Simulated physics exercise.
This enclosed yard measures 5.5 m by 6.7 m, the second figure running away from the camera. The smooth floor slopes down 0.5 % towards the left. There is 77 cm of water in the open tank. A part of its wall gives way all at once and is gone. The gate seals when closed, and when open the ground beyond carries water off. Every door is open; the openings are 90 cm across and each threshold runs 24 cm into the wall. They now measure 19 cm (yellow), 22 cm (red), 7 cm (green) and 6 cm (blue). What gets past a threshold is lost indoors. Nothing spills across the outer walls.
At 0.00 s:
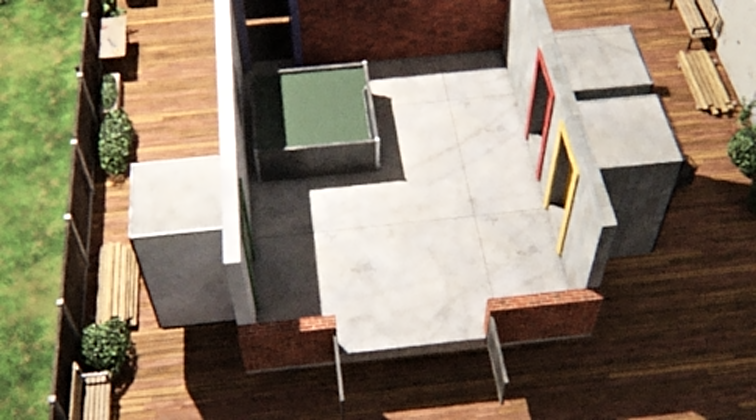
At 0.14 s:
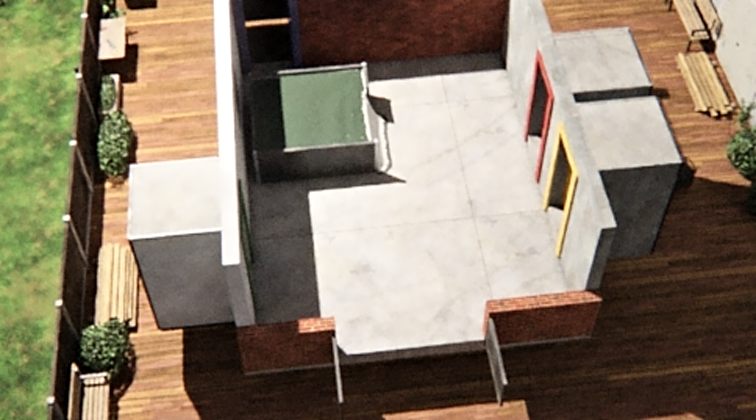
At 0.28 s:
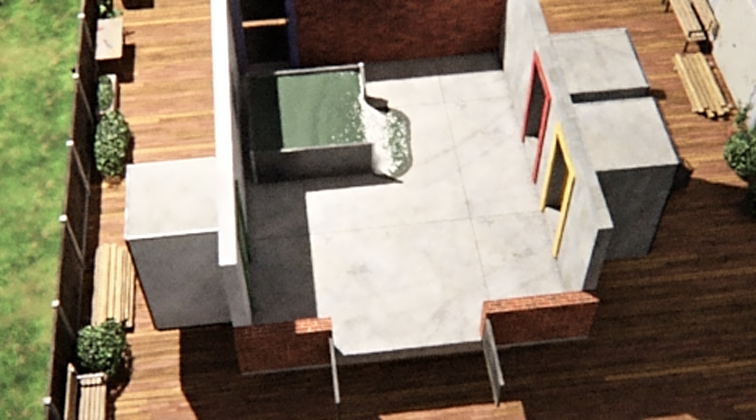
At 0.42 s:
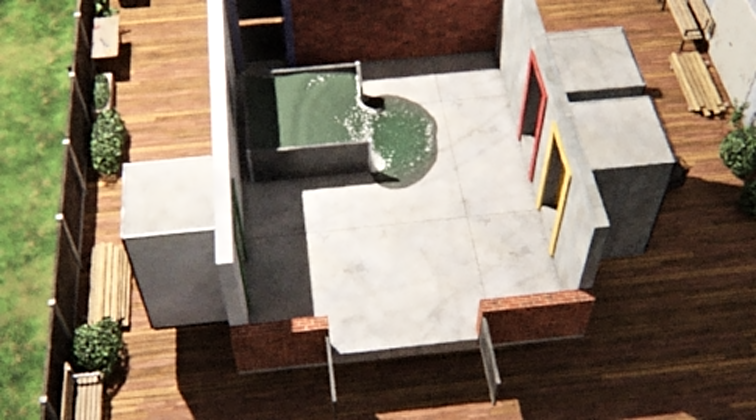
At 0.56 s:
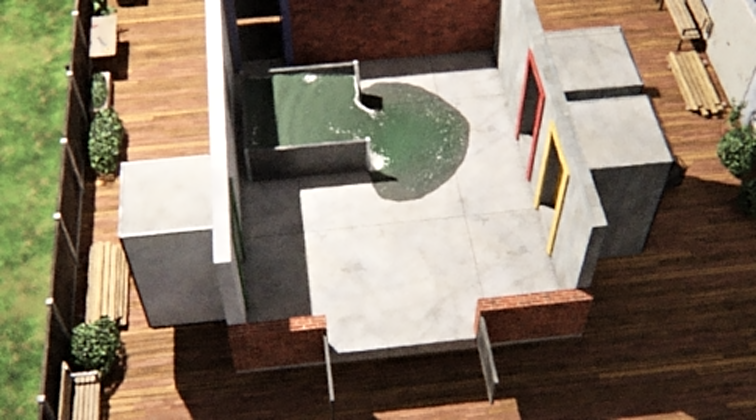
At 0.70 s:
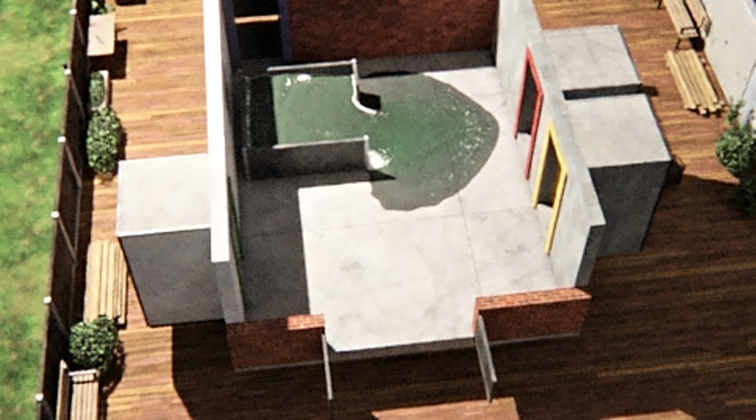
In a walled concrete yard surrounded by wooden decking, an open tank of green water stands still until part of its right wall gives way, and water pours through the gap, spreading rightward across the pale floor in a widening pool.
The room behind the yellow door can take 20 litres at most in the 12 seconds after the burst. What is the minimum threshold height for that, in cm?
About 13.5 cm.
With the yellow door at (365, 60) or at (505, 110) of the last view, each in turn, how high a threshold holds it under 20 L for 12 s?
About 5.5 and 30 cm.
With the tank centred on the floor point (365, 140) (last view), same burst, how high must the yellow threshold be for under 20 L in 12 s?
About 12.5 cm.
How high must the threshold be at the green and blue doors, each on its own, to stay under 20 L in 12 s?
Roughly 8.5 cm at green and 16 cm at blue.
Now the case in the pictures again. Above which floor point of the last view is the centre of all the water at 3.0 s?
Around (408, 148).
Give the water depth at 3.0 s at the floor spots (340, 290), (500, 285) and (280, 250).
In that order: 0, 9 and 0 cm.
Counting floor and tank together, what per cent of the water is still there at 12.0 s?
About 78 per cent.
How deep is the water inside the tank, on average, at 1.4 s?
Some 49 cm.
After 1.4 s water covers 35 % of the floor, deepest (42 cm) near (367, 151); it has not reached the yellow door.
After 3.0 s water covers 50 % of the floor, deepest (36 cm) near (548, 306); 18 cm at the yellow door, 2 litres in over its 19 cm threshold.
After 12.0 s water covers 100 % of the floor, deepest (13 cm) near (240, 214); 8 cm at the yellow door, 3 litres in over its 19 cm threshold.
At the yellow door as built, the water arrived by 1.6 s and peaked near 22 cm at 2.0 s.
With a threshold of 10.5 cm, 37 litres would have come in within the 12 s; with 14.5 cm, 15 litres. So under 20 litres takes about 13.5 cm.
